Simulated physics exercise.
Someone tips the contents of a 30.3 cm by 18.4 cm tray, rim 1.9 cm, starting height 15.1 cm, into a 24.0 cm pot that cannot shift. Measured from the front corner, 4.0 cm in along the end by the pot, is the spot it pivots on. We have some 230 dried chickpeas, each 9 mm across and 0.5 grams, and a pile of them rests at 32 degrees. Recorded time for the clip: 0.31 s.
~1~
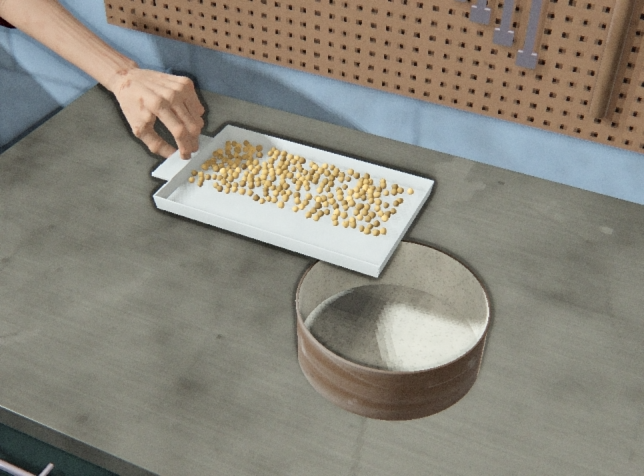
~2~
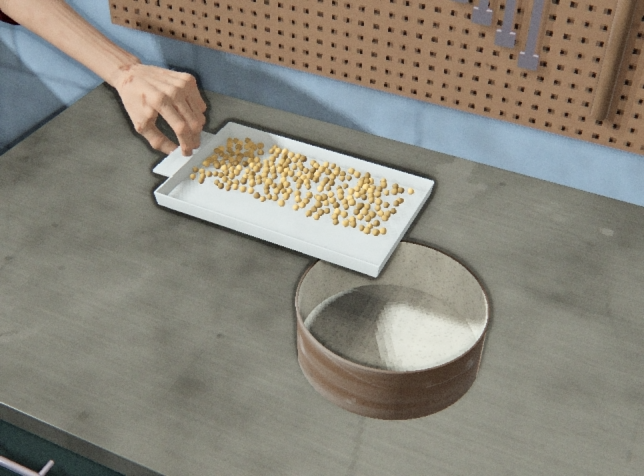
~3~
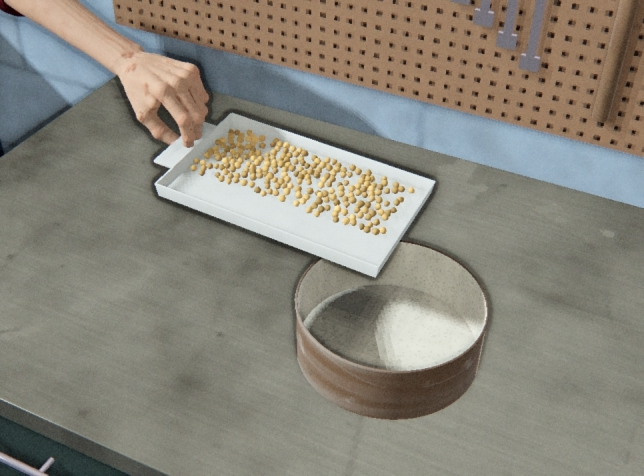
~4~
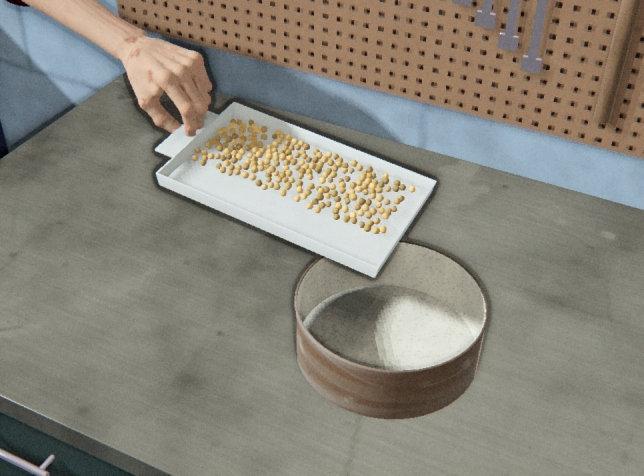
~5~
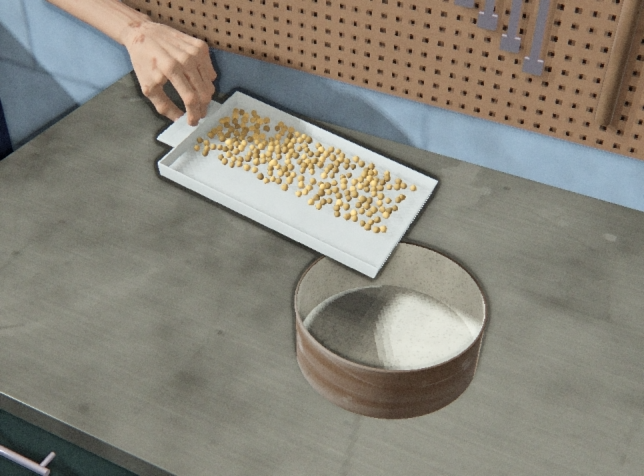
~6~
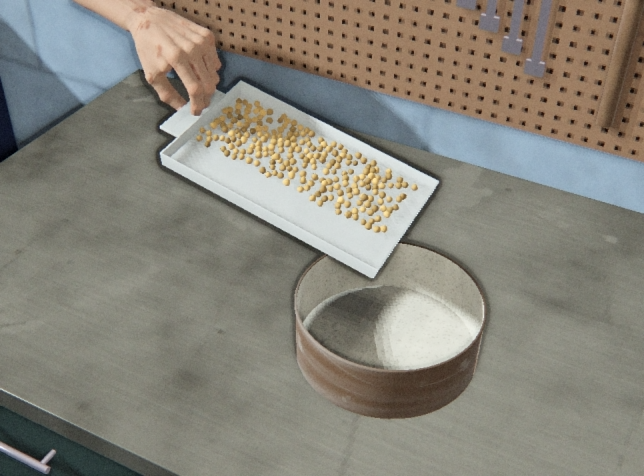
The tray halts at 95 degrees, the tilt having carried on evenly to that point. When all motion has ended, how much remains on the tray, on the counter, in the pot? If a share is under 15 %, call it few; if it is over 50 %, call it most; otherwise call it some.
I would say left on the tray: Few, counter: Few, pot: Most.
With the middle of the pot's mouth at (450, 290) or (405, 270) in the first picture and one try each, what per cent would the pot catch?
First try about 95 per cent, second try about 90 per cent.
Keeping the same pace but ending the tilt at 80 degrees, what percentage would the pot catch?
It would be near 15 per cent.
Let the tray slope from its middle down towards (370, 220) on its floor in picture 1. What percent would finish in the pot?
Roughly 70 percent of them.
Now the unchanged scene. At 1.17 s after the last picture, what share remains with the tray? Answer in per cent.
Of the load, some 90 percent.
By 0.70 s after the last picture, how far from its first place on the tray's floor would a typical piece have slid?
By then it sits near 13 cm from where it began.
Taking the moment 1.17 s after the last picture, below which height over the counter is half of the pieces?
Around 20 cm up.
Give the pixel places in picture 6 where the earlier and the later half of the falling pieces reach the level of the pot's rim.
Roughly (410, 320) to begin with, later roughly (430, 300).
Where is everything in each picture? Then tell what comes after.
Tray tilt 0 degrees, front corners at (156, 195) and (378, 265); middle of the pieces at (299, 184); pot at (393, 300), in the first picture.
Tray tilt 1 degrees, front corners at (157, 192) and (377, 265); middle of the pieces at (300, 182), in the second picture.
Tray tilt 3 degrees, front corners at (158, 183) and (377, 265), lowest corner right front; middle of the pieces at (301, 177), in the third picture.
Tray tilt 7 degrees, front corners at (159, 173) and (377, 266), lowest corner right front; middle of the pieces at (302, 171), in the fourth picture.
Tray tilt 10 degrees, front corners at (161, 163) and (376, 267), lowest corner right front; middle of the pieces at (304, 166), in the fifth picture.
Tray tilt 14 degrees, front corners at (164, 153) and (376, 268), lowest corner right front; middle of the pieces at (307, 160); pot at (390, 300), in the sixth picture.
Then, 0.70 s after the last picture, tilt 52 degrees; the tray holds 100 %, the pot 0 %.
Then, 1.17 s after the last picture, tilt 77 degrees; the tray holds 90 %, the pot 10 %.
Then, 1.71 s after the last picture, tilt 95 degrees; the tray holds 20 %, the pot 70 %.
In the end, tray 5 %, counter 5 %, pot 90 %.
